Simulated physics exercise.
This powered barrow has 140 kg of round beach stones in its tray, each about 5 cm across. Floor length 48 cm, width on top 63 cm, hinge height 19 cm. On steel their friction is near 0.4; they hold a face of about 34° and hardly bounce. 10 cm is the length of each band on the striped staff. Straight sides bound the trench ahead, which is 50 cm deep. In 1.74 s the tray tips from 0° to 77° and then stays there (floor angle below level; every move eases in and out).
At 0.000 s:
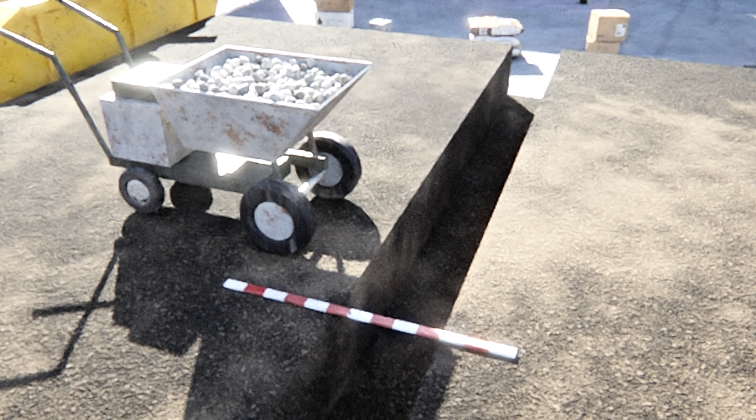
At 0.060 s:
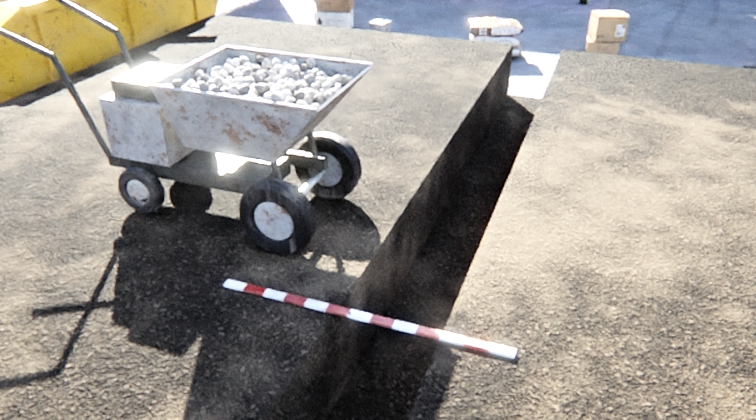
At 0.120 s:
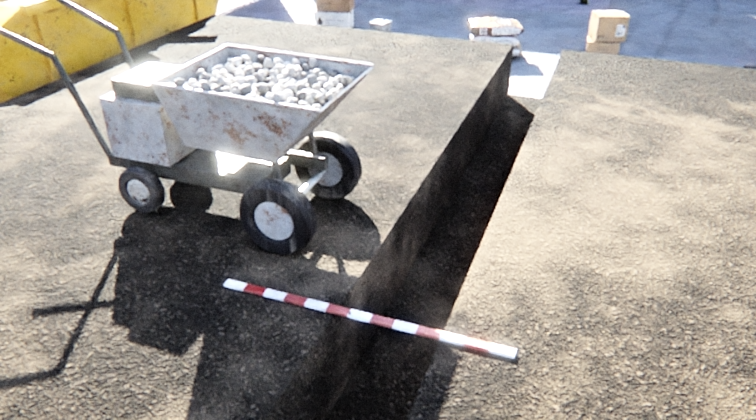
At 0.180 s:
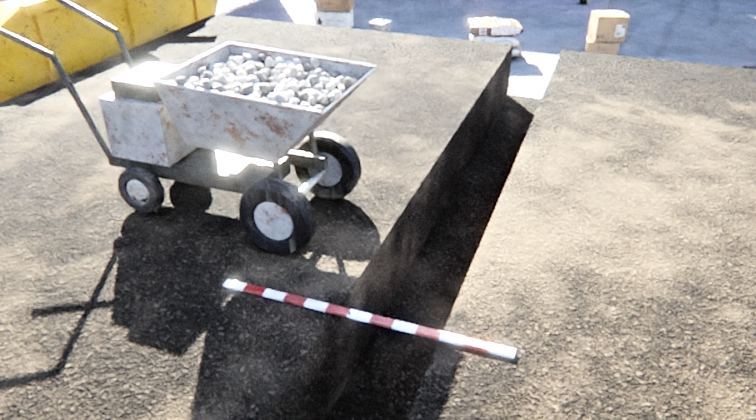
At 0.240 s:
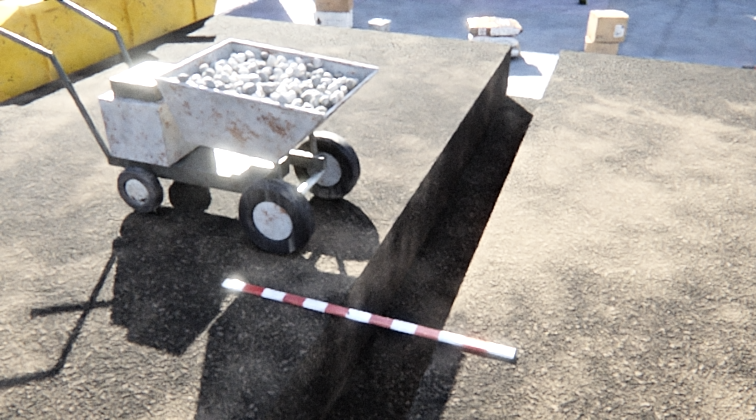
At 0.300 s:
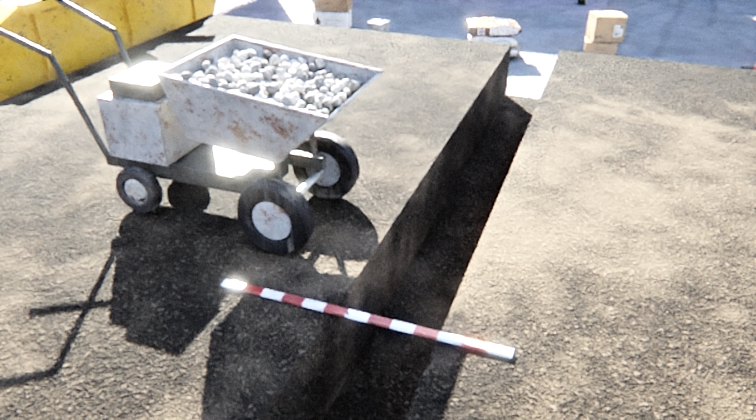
The tray of a small wheeled barrow, loaded with round grey stones, tilted slightly forward to the right, toward a straight-sided trench, while its wheels and the red-and-white striped pole nearby stayed still.
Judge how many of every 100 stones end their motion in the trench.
I would put it near 86 out of 100.
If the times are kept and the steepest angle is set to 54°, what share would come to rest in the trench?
Some 65 in a hundred, I'd say.
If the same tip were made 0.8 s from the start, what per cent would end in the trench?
Around 80 per cent would end in the trench.
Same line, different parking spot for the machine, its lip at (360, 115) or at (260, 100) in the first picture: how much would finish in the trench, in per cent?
Some 35 and some 100 per cent, in that order.
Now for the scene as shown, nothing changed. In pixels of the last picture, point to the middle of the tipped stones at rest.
(437, 317).
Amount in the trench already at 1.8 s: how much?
Around 70 per cent of it.
After 1.3 s the floor is at 65°; 93 % in the tray, 7 % in the trench; the foremost stones are at (457, 246).
After 1.8 s the floor is at 77°; 20 % in the tray, 68 % in the trench, 13 % past the trench; the foremost stones are at (596, 276).
After 2.2 s the floor is at 77°; 2 % in the tray, 85 % in the trench, 14 % past the trench; the foremost stones are at (659, 289).
After 4.1 s the floor is at 77°; 0 % in the tray, 86 % in the trench, 14 % past the trench; the foremost stones are at (681, 294).
